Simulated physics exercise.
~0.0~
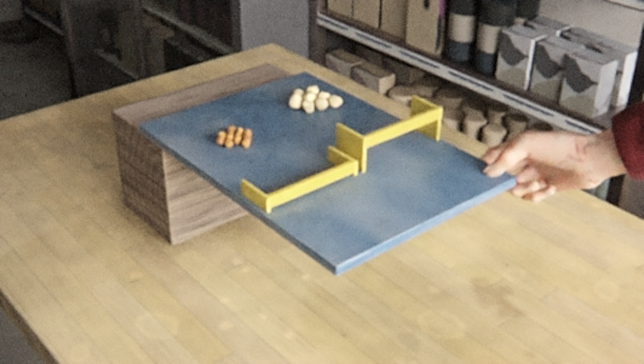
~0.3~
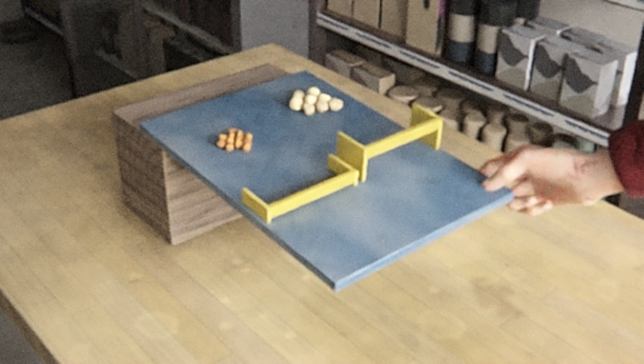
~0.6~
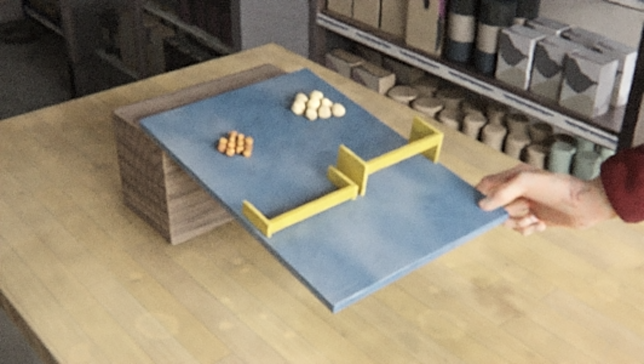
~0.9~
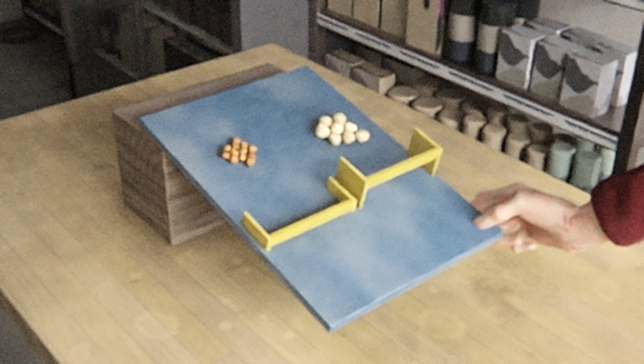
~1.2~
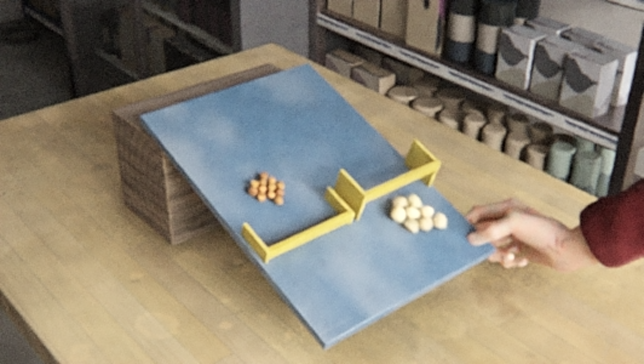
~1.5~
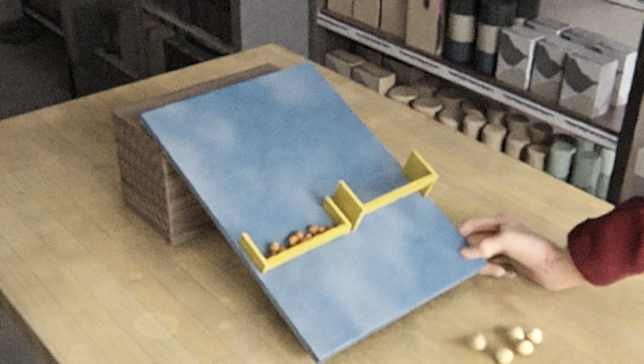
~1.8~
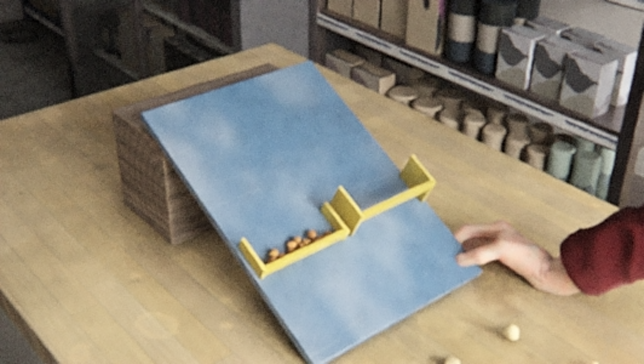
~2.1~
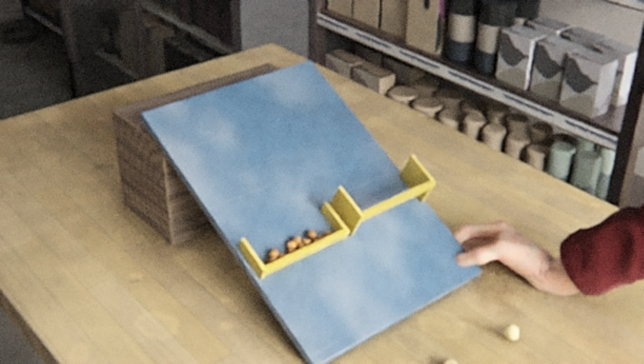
A hand lowered the free end of a blue board propped on a wooden block, and the pale balls rolled down under one yellow bar and off onto the table, while the small orange-brown pieces slid down and stayed caught behind the other.
